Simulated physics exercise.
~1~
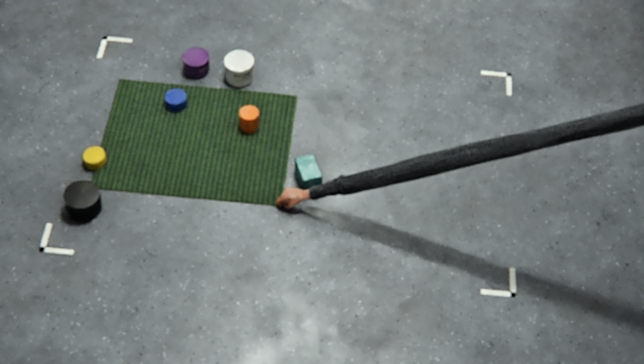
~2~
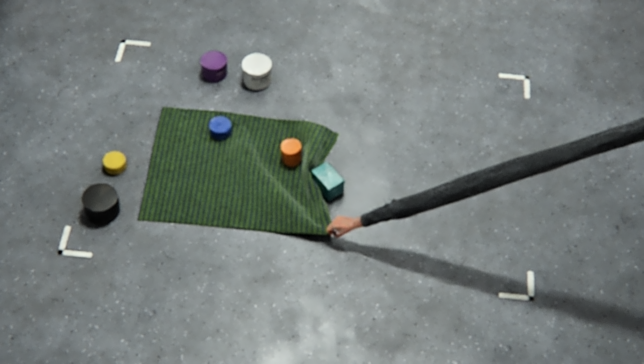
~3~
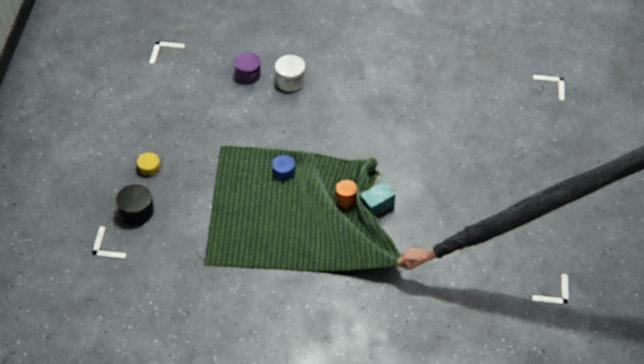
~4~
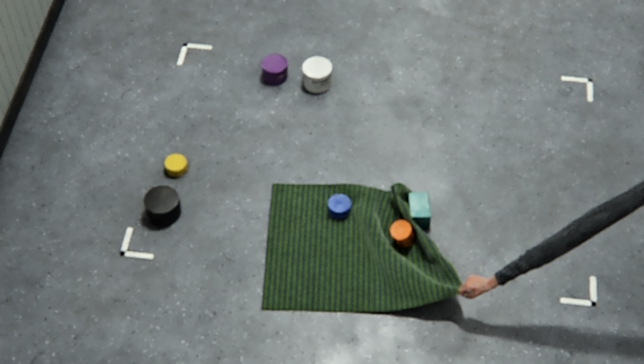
A hand on a long dark-sleeved arm drags a green ribbed dust sheet across a grey hallway floor, seen from high above. A blue tub and an orange tub sit on the sheet, with a teal crate at its right edge, a purple bin and white bucket above, and yellow and black tubs at left. The hand pulls the lower right corner down and right, carrying the blue and orange tubs along. The sheet bunches against the teal crate, which shifts less. As the view pans slightly left, the sheet ends creased, still held, with the other containers left behind.
